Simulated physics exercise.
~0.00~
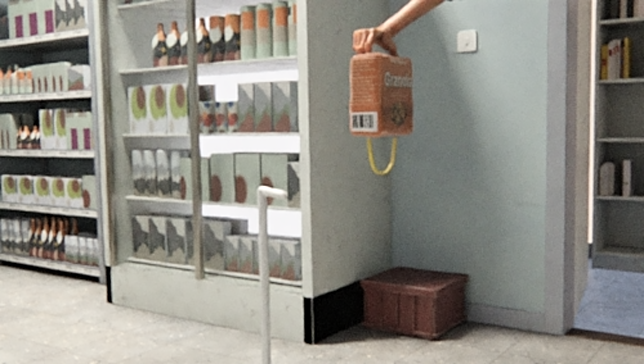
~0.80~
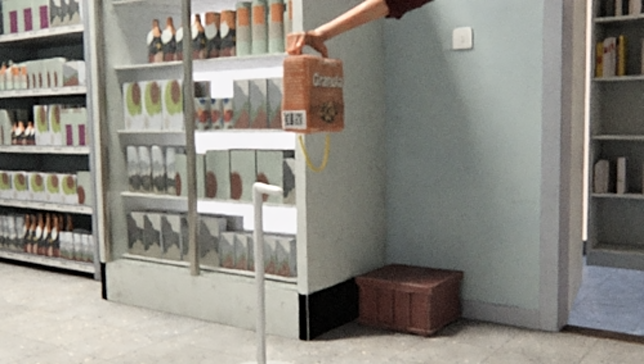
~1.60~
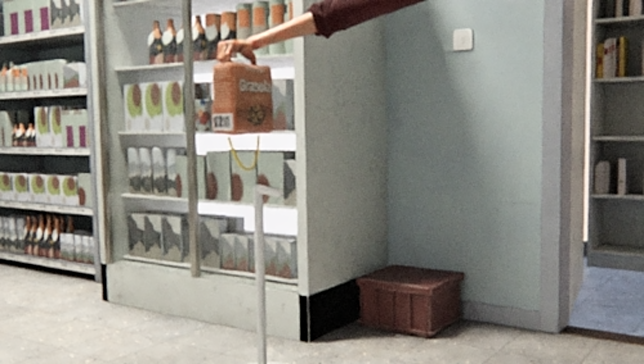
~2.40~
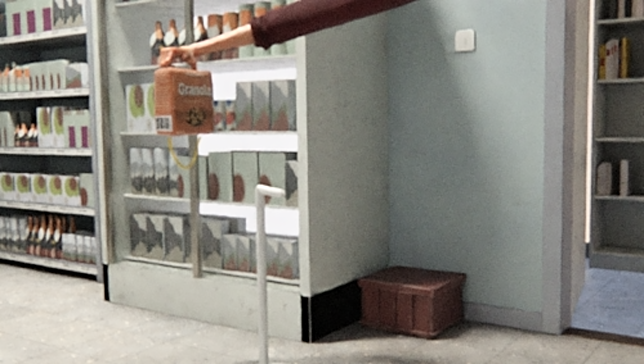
At the start, a hand reaching in from the top holds an orange sack upright in front of a pale wall, with a thin yellow loop dangling beneath it. A slim white post with a hooked top stands beside store shelves to the left. The arm, in a dark red sleeve, carries the sack left toward the post. The sack then passes over the top of the post, its loop still hanging below. It continues left in front of the shelves without catching, and ends past the post, still held by the hand.
